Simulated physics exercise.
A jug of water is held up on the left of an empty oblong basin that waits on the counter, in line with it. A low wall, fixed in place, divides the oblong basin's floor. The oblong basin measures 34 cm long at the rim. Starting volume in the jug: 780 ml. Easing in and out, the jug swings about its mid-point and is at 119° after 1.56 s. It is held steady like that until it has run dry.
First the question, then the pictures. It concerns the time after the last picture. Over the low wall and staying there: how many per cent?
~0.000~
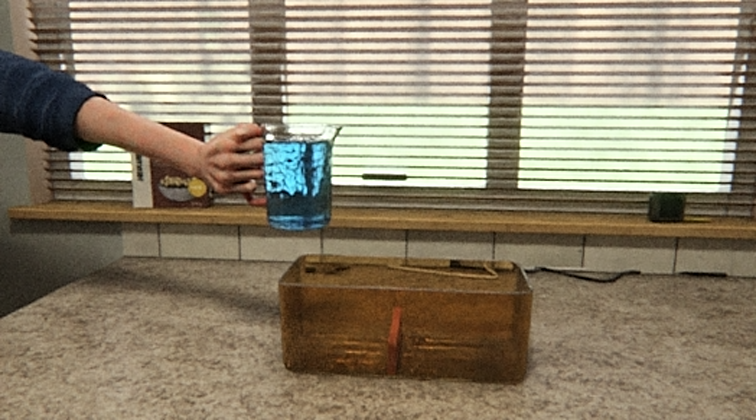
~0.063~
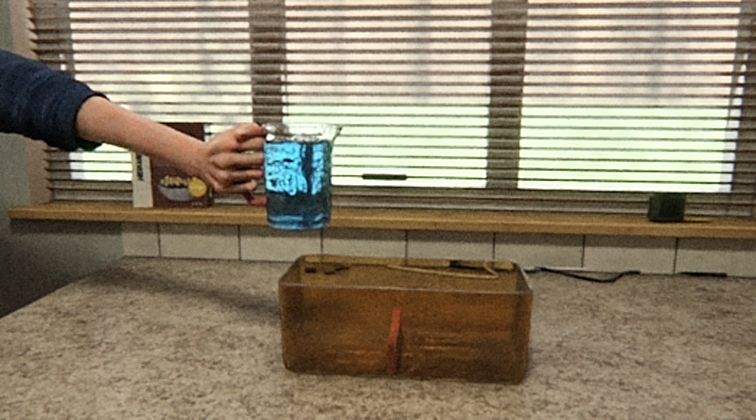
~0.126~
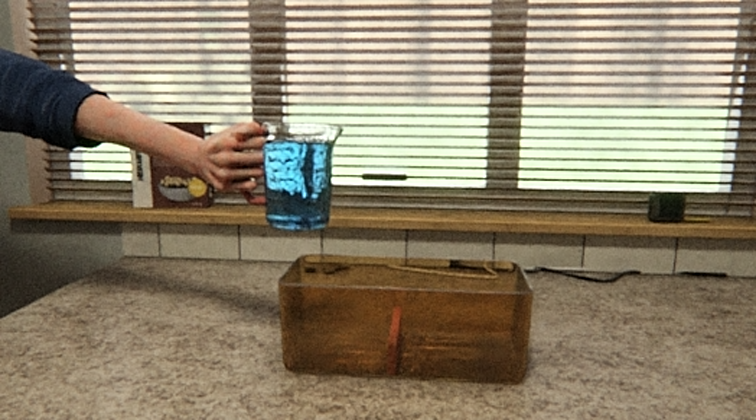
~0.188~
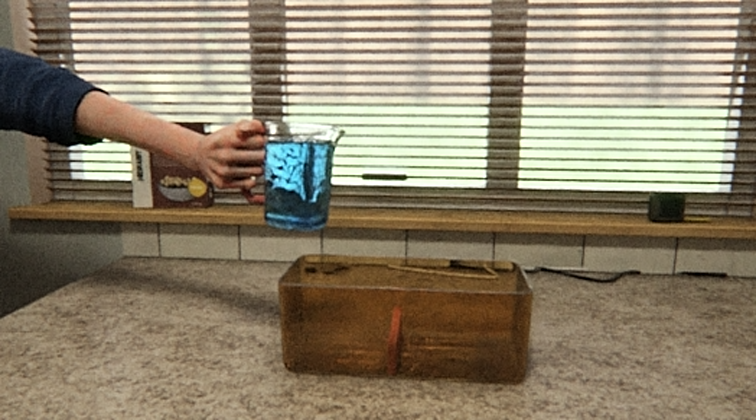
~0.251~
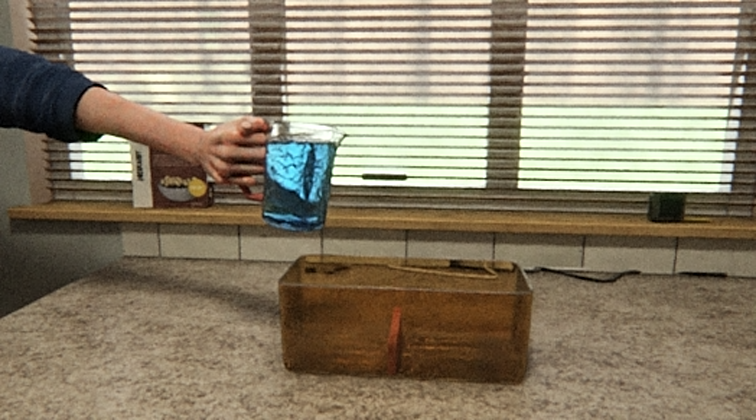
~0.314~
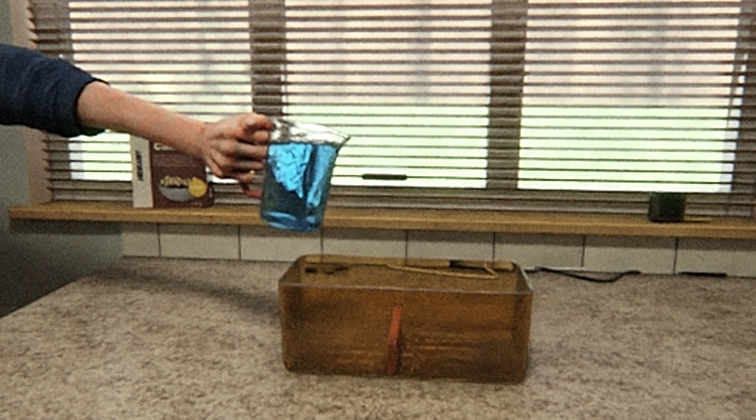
68 out of 100.
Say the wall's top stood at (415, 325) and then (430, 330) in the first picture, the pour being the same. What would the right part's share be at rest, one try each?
20 per cent first, 5 per cent second.
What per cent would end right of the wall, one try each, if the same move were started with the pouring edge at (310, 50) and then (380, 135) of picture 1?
In turn about 50 and 95 per cent.
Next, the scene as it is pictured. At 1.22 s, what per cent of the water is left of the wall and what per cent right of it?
Left roughly 7, right roughly 52.
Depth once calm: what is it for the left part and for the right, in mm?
Roughly 12 mm on the left side and 20 mm on the right side.
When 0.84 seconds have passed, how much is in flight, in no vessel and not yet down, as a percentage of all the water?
Roughly 12 percent.
After 0.84 s the tilt is 66° and 83 per cent is still to pour, 0 is left of the wall and 4 right of it.
After 1.22 s the tilt is 106° and 25 per cent is still to pour, 7 is left of the wall and 51 right of it.
After 1.62 s the tilt is 119° and 0 per cent is still to pour, 31 is left of the wall and 68 right of it.
After 2.06 s the tilt is 119° and 0 per cent is still to pour, 31 is left of the wall and 68 right of it.
In the end 31 per cent lies left of the wall, 68 right of it and 1 outside.
